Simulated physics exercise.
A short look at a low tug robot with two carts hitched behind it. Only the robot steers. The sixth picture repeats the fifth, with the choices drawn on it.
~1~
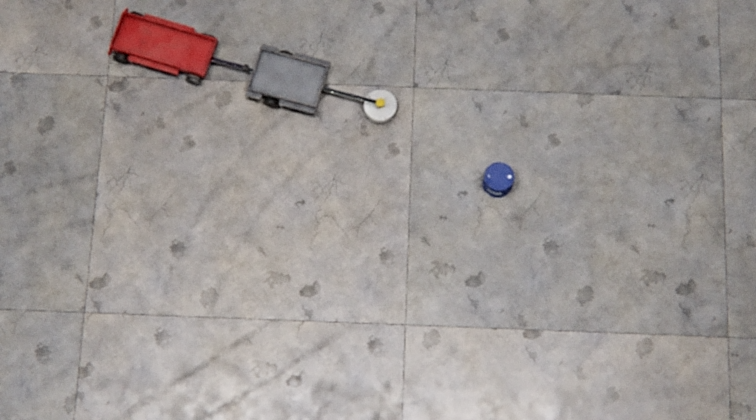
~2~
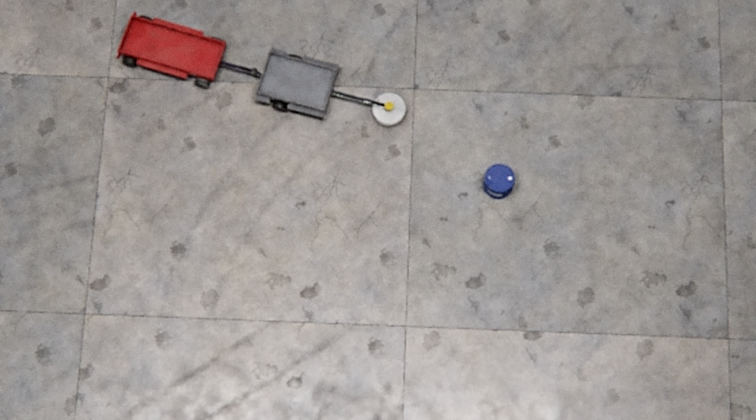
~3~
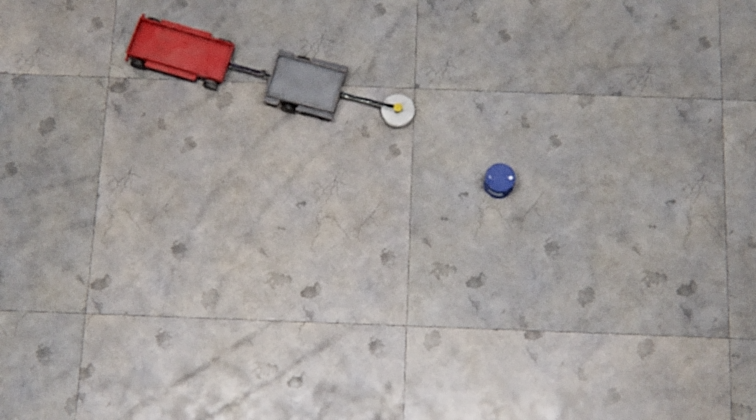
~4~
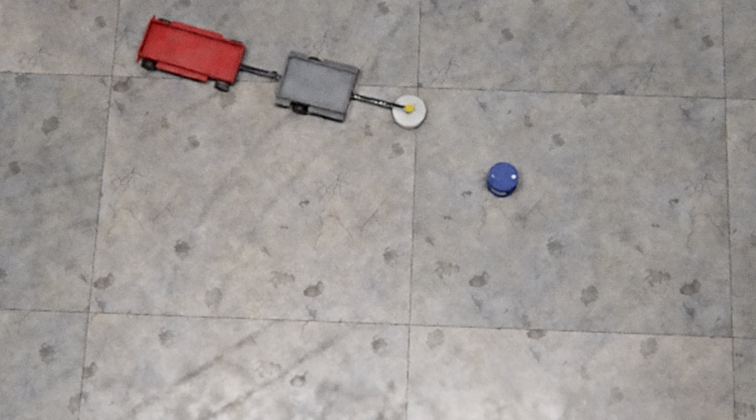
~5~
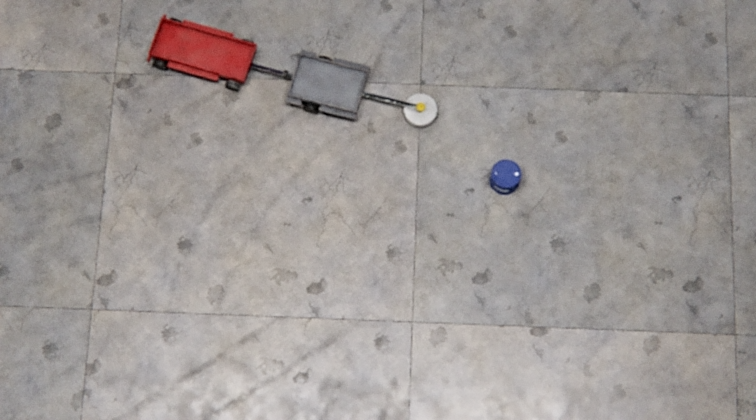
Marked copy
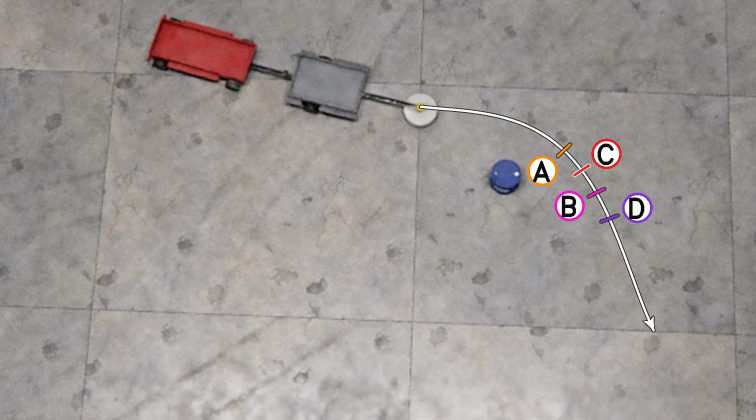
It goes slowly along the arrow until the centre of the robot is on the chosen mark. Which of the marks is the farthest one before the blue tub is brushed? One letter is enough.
All is well up to A.
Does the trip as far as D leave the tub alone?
No.
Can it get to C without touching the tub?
No.
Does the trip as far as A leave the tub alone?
For that mark, yes.
On the marked copy, A at (564, 150); B at (596, 193); C at (582, 170); D at (609, 219); the route from (421, 107) via (582, 170) to (654, 331).
Taking A. A third of the way, robot (474, 115), last cart (253, 64).
Two thirds of the way, robot (525, 129), last cart (304, 76).
When it is over, robot (563, 153), last cart (345, 85); nothing has been touched.
As for the rest, B is too far, the tub has been hit; C is too far, the tub has been hit; D is too far, the tub has been hit.
